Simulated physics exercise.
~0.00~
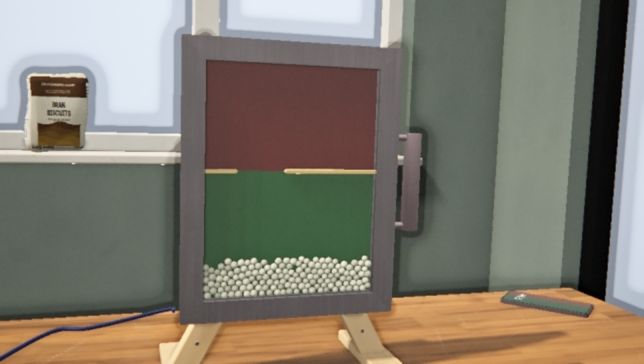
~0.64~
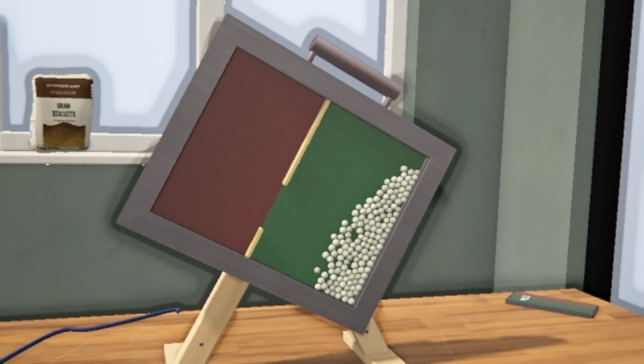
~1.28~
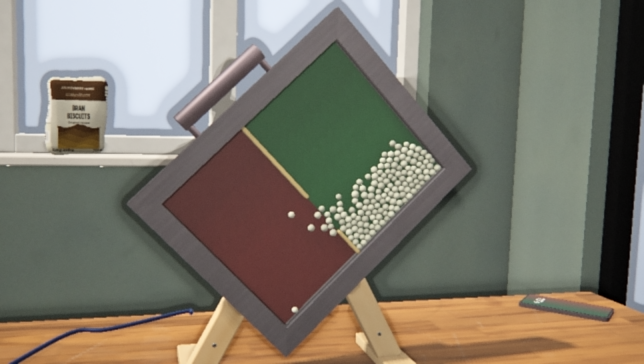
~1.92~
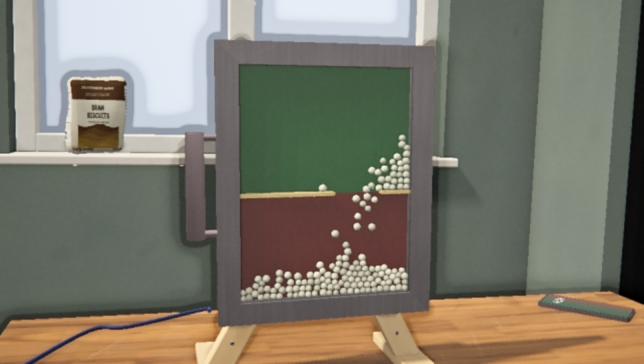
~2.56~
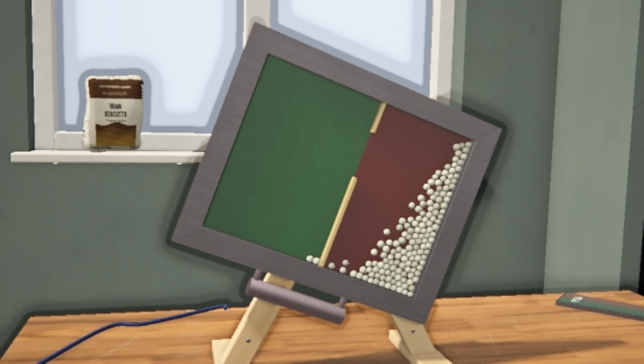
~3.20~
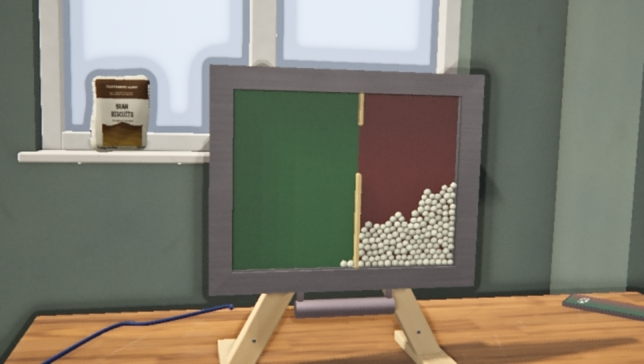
The clip opens on a framed, clear-fronted box on a wooden stand before a window, with small white balls heaped in its green lower chamber beneath an empty red one. It turns anticlockwise, and the balls slide into a slope along the right side. As it comes fully upside down, they pour through the divider's gap into the red chamber, some still banked on the green side. The box then turns a further quarter anticlockwise, while the view drifts slightly left. It ends sideways, nearly all the balls piled in red on the right, with just a few beside the divider in green.
